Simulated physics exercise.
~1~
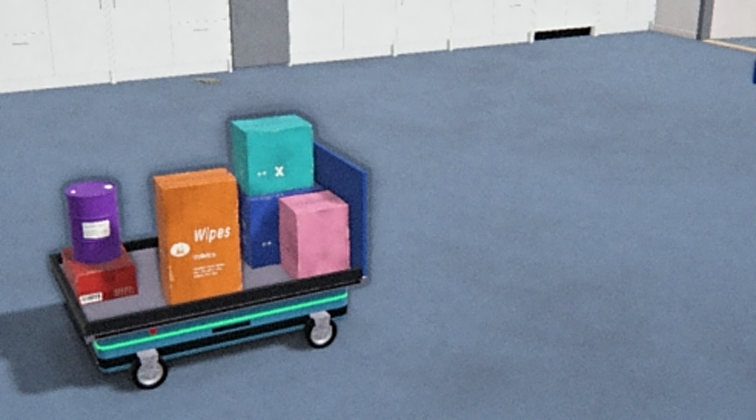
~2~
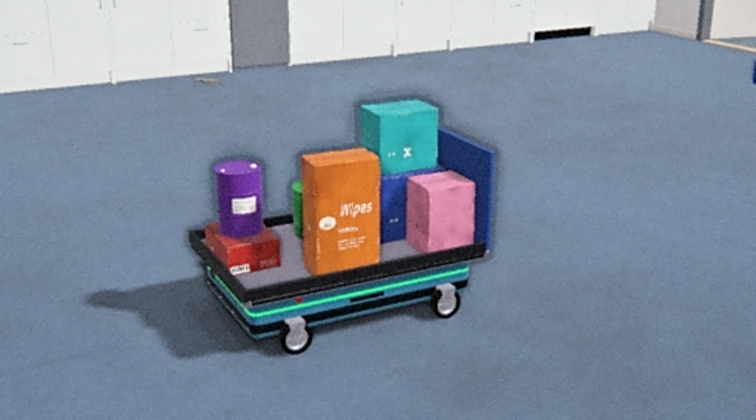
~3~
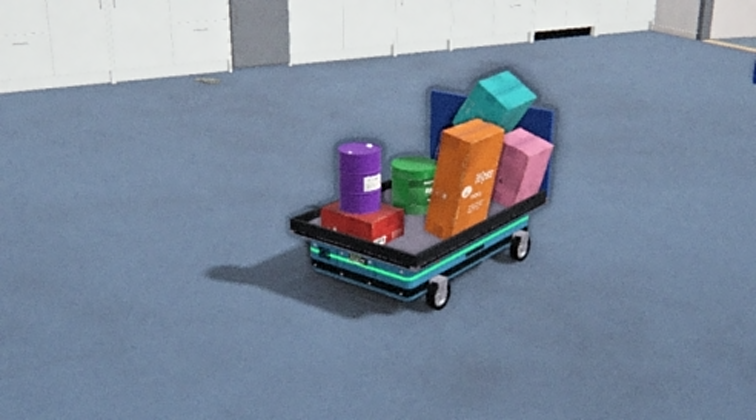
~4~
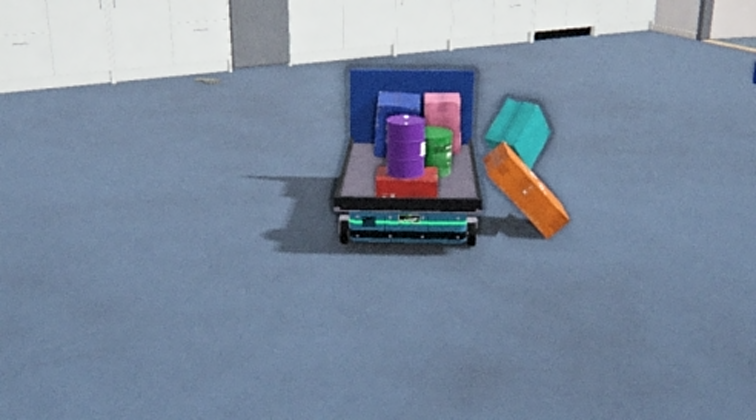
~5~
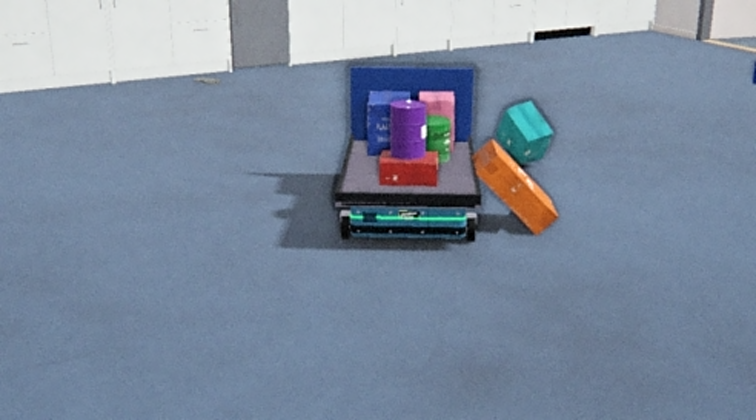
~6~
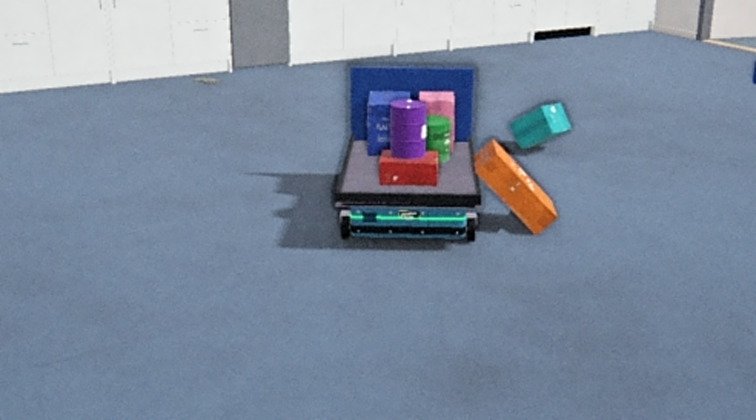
Flat cart loaded with boxes and drums rolling right, turning away and stopping as turquoise and orange boxes tumble off its side.
